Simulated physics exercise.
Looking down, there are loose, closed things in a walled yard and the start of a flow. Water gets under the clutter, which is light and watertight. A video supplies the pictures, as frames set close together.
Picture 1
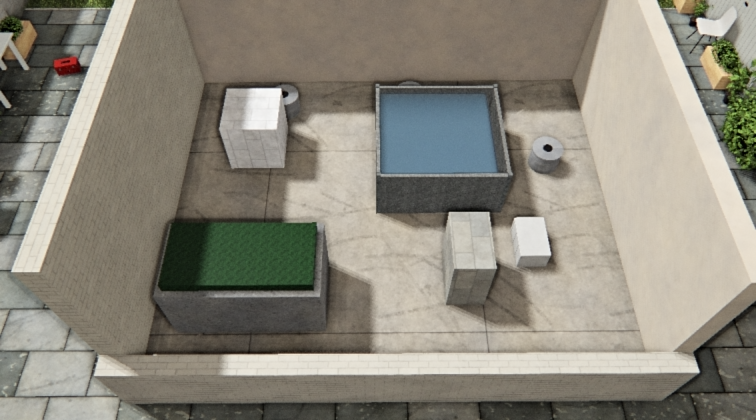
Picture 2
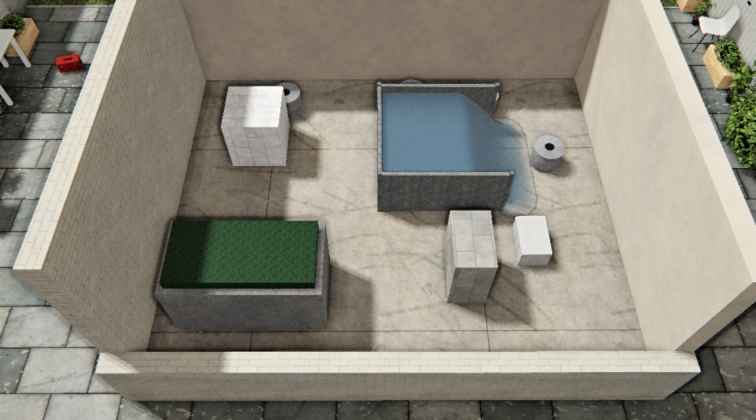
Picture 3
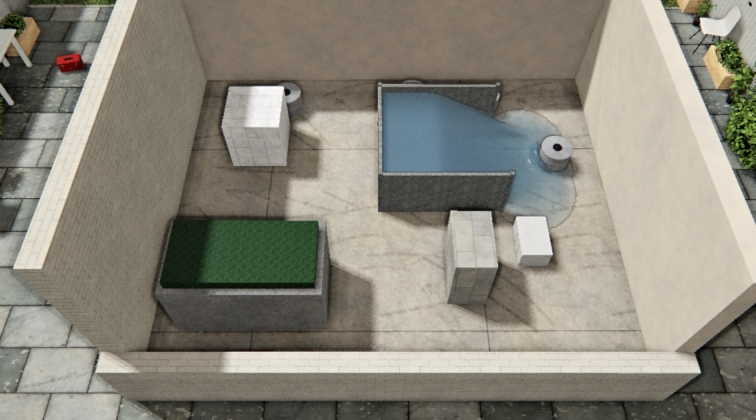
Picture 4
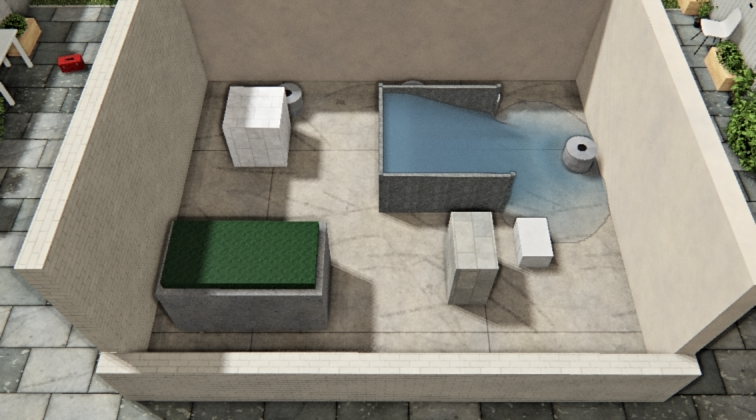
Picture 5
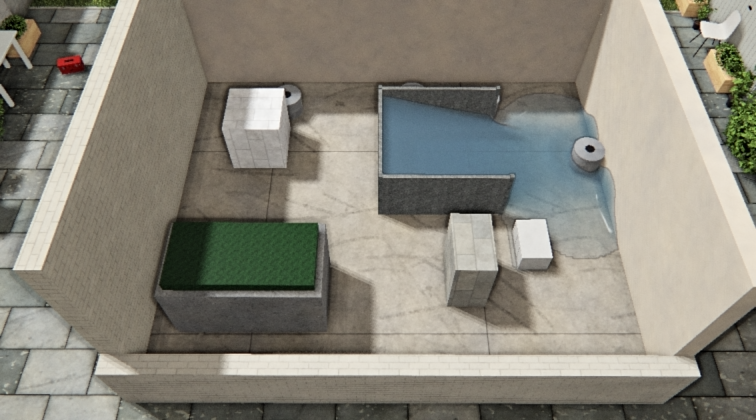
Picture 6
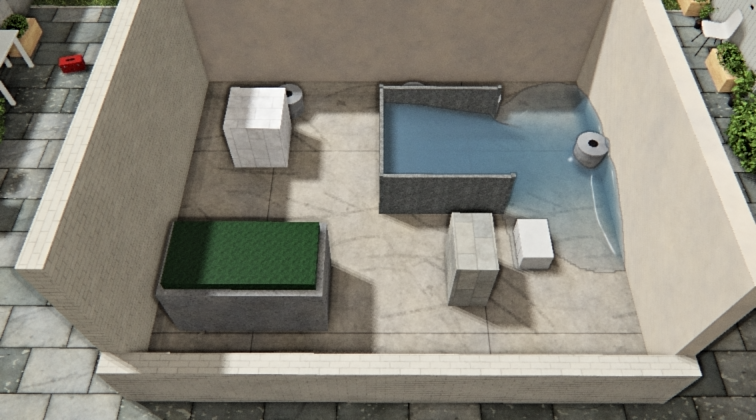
A large stone tank of blue water stands toward the back of a walled, paved yard, seen from high above by a still camera. A green-topped grey block sits front left, a pale block and a grey ring behind it, with a tall tiled block, small white crate and round grey tub right. The tank's right side opens, water spreads rightward to the wall, and the tub slides right with it.
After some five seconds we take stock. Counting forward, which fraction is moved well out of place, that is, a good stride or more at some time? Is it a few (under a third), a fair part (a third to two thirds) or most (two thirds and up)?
Most.
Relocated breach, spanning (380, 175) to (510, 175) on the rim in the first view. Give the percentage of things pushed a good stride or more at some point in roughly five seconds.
My estimate is some 40 per cent of them.
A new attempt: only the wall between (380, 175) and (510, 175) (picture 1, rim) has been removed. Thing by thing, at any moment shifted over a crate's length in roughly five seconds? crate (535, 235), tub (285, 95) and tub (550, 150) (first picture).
Well, in order they come out as beyond that mark, under that mark and beyond that mark.
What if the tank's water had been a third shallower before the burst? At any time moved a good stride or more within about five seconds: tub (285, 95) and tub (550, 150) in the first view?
Below that mark, over that mark.
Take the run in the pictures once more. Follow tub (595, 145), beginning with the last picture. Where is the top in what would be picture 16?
Estimated top position: Approximately (541, 128).
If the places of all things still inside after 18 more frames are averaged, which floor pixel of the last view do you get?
Average floor point: Approx. (373, 144).
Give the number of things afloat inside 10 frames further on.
1.
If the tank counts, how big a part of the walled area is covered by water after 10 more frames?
40 per cent, roughly.
A moment on, 0 of 5 are well off their spots; 1 afloat.
Next, 0 of 5 are well off their spots; 1 afloat.
Later, 4 of 5 are well off their spots; 2 afloat.
In the end, 5 of 5 are well off their spots, and 5 have been at some point; 3 afloat.
